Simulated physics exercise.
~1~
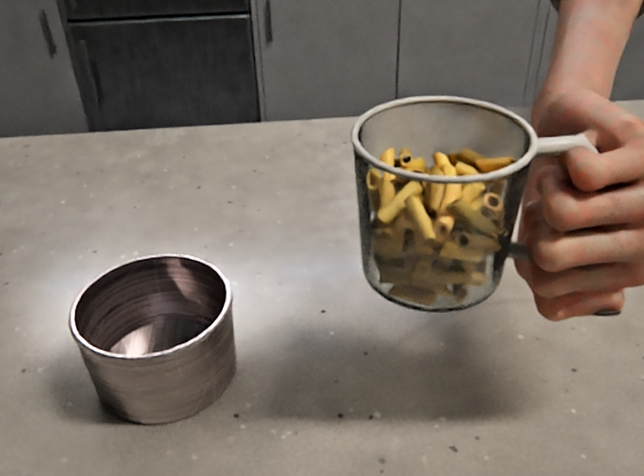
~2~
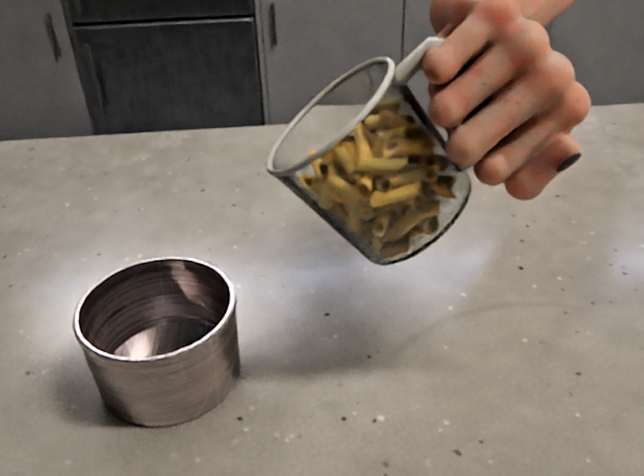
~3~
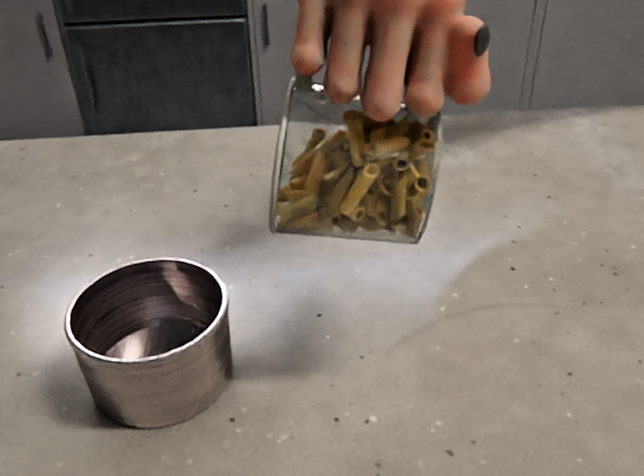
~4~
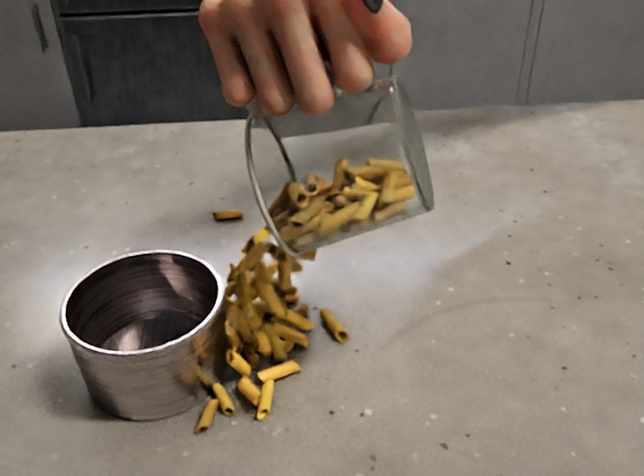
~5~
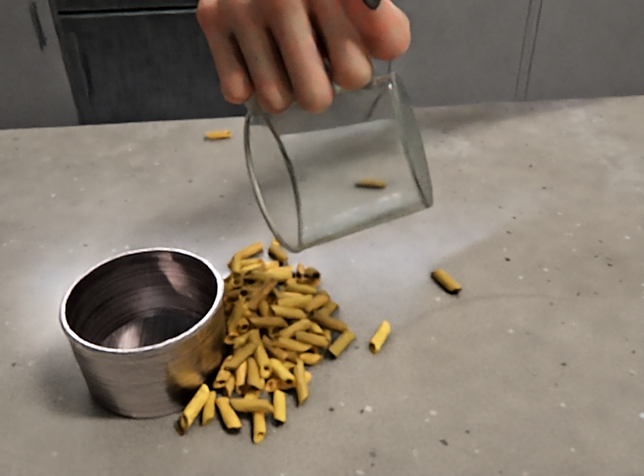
On a speckled grey countertop in front of dark cabinets, a hand holds a clear cup of short tube pasta upright, to the right of an empty, ridged metal dish. The hand moves the cup left and tips it toward the dish, with the pasta still inside. It tilts further until the cup lies on its side, then its mouth dips and the pasta pours out just short of the dish. The pieces heap against the dish's right side, and a few scatter across the counter. At the end, the tipped cup looks almost empty and the dish has caught none.
